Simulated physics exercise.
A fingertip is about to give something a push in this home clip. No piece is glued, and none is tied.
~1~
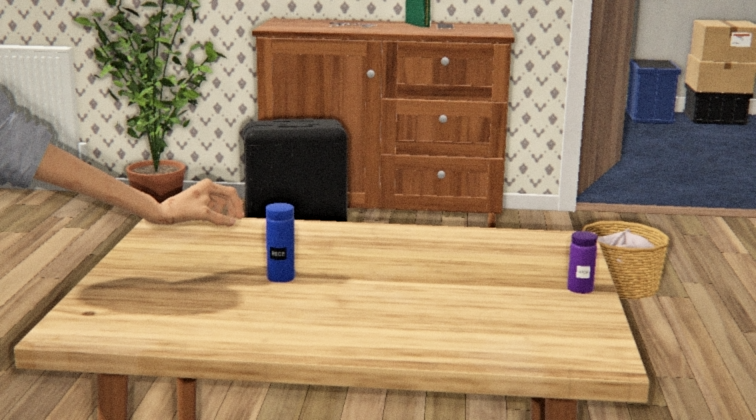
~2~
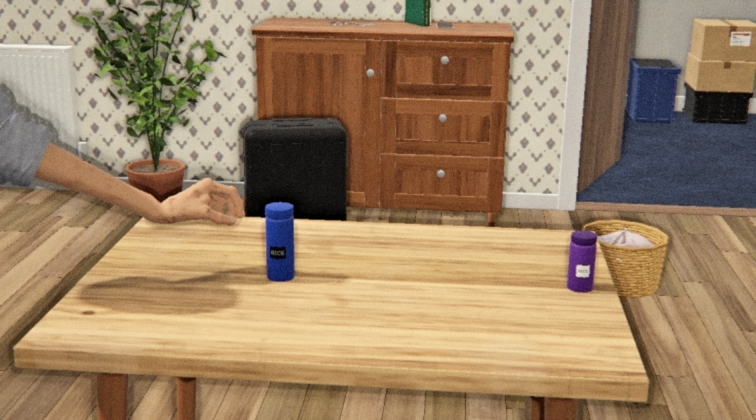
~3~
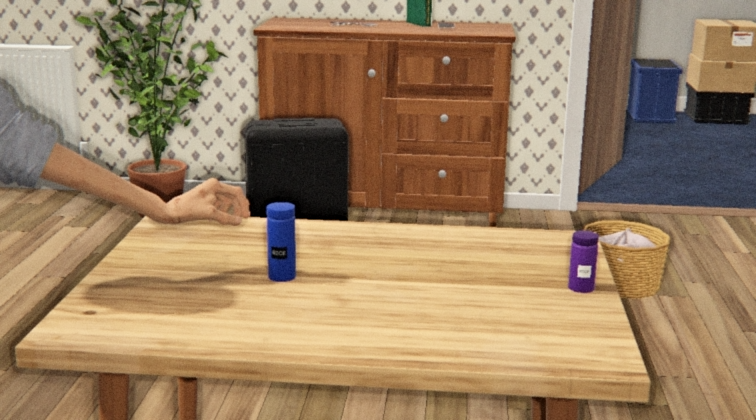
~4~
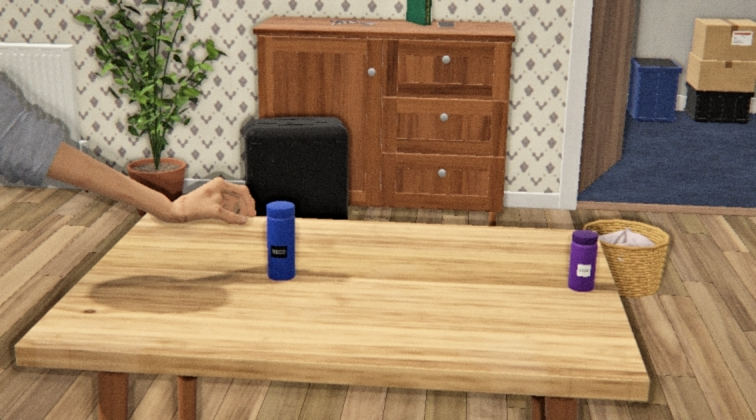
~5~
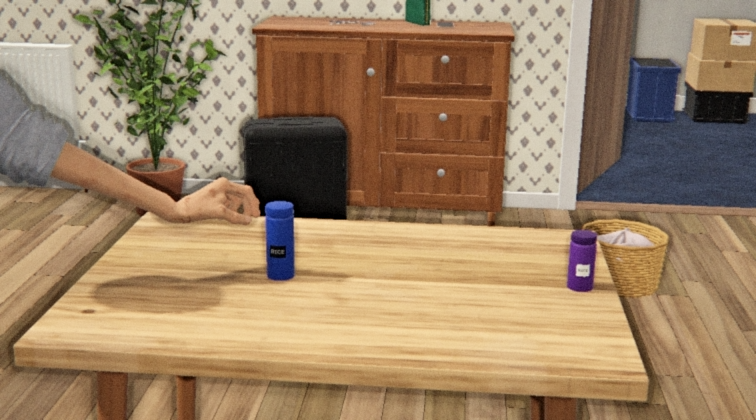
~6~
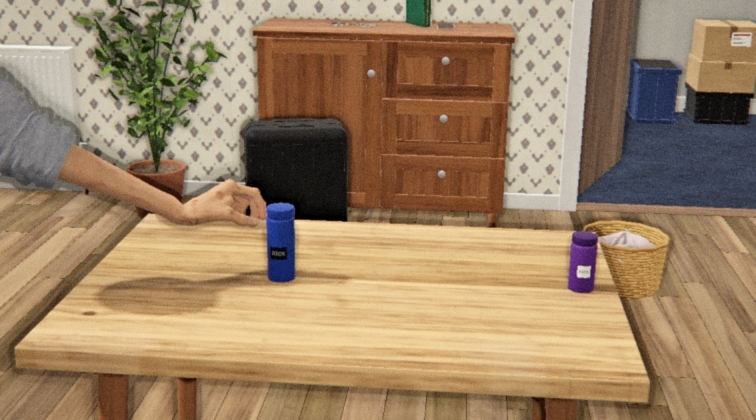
A hand reaches in from the left above a wooden table, fingers loosely curled, and edges slowly to the right toward a blue shaker. By the end its fingertips are right beside the shaker's upper side, while the shaker and a purple container at the right stay still.
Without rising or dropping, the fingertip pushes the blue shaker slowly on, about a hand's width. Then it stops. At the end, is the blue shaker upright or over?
Ah, it gets bowled over this time.
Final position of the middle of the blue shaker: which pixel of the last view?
Near pixel (348, 268).
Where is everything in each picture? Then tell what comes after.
Blue shaker (280, 243), in the first frame.
Blue shaker (280, 242), in the second frame.
Blue shaker (281, 242), in the third frame.
Blue shaker (281, 241), in the fourth frame.
Blue shaker (280, 241), in the fifth frame.
Blue shaker (281, 243), in the sixth frame.
Then, 0.40 s after the last picture, blue shaker tipped 21° from how it was near (295, 241).
Then, 0.70 s after the last picture, blue shaker on its side near (332, 264).
Then, 0.90 s after the last picture, blue shaker on its side near (348, 267).
At rest, tipped over on the table, blue shaker. Seen from the same camera at the end, blue shaker near (349, 268).
